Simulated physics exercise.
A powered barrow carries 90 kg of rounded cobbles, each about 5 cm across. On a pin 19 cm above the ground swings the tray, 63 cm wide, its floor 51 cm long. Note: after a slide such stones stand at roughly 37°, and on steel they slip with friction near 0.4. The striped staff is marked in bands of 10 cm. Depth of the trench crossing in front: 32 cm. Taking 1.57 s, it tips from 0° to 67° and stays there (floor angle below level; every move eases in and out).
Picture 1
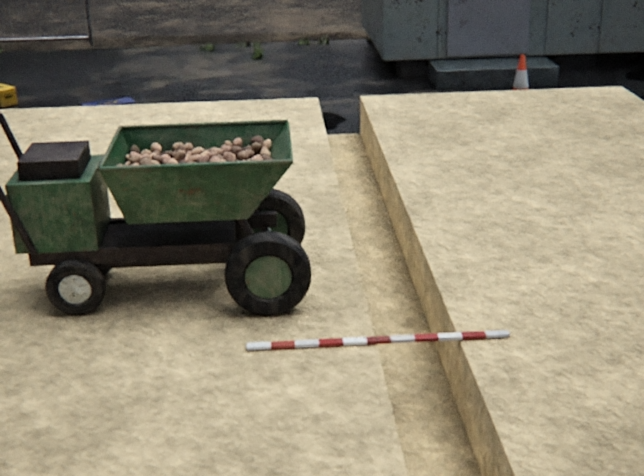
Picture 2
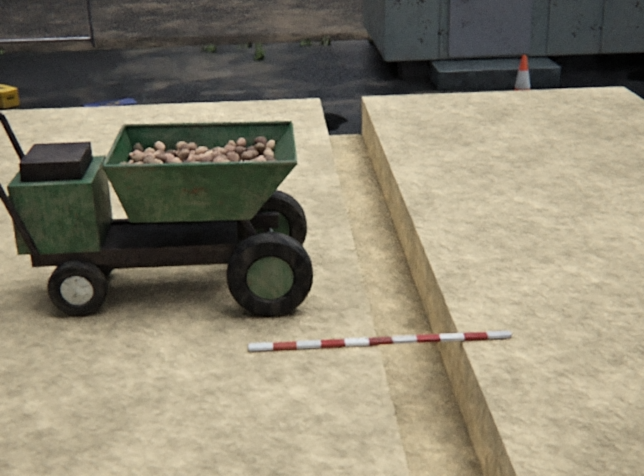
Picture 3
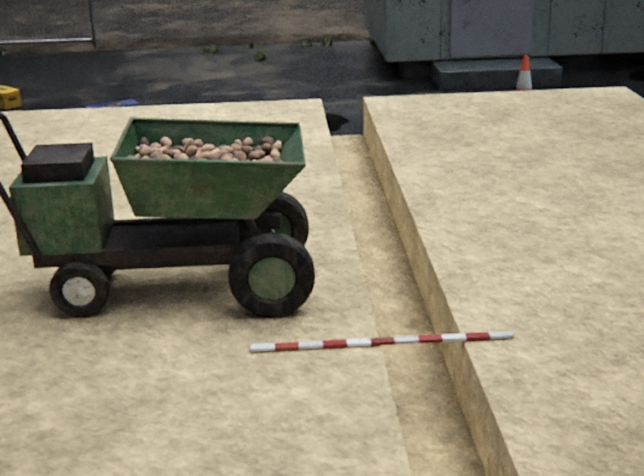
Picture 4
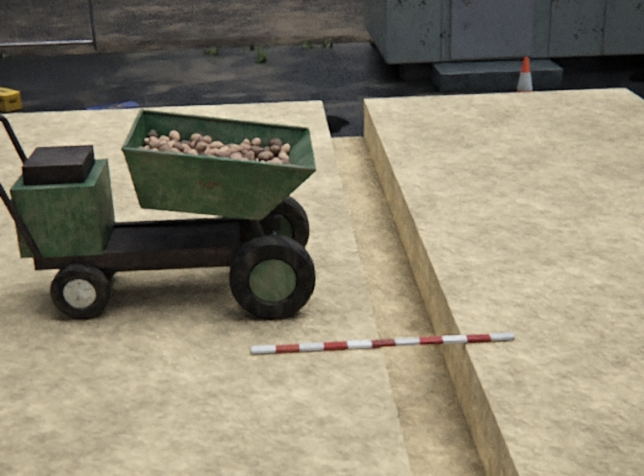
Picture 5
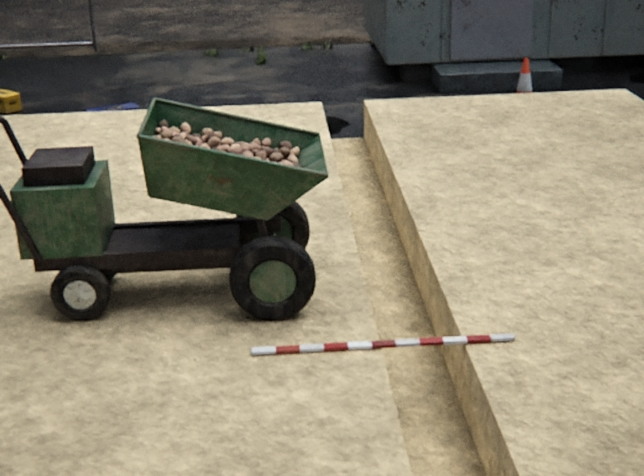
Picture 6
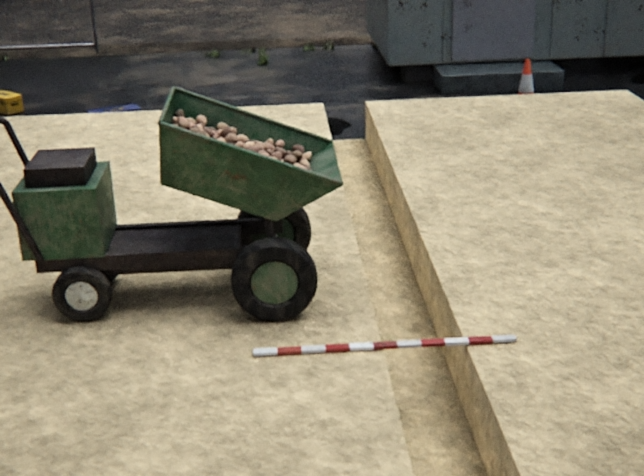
A green tray loaded with pinkish-brown stones sits on a small dark-wheeled barrow at the left, seen from above and to the side on pale, mottled ground. A narrow trench runs down the middle beside a raised slab, crossed by a red-and-white striped rod, with an orange cone and grey containers behind. The tray tilts steadily rightward, its left end rising, while the barrow stays put and the view barely shifts.
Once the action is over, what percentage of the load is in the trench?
About 77 in every hundred.
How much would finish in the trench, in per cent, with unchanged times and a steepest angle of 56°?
It would come to about 45 percent.
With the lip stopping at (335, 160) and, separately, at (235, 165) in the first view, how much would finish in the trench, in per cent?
The first gives about 35 percent and the second about 95 percent.
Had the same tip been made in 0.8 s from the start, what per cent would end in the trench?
It would come to roughly 65 per cent.
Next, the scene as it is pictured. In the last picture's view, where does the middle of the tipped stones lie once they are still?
Their middle ends up near (420, 327).
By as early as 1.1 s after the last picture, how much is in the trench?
Close to 30 per cent has got there by then.
Then, 0.6 s after the last picture the floor is at 57°, 100 % in the tray; the foremost stones are at (369, 210).
Then, 1.1 s after the last picture the floor is at 67°, 63 % in the tray, 28 % in the trench, 9 % past the trench; the foremost stones are at (477, 274).
Then, 1.4 s after the last picture the floor is at 67°, 31 % in the tray, 47 % in the trench, 23 % past the trench; the foremost stones are at (543, 273).
Then, 3.4 s after the last picture the floor is at 67°, 0 % in the tray, 77 % in the trench, 23 % past the trench; the foremost stones are at (585, 274).
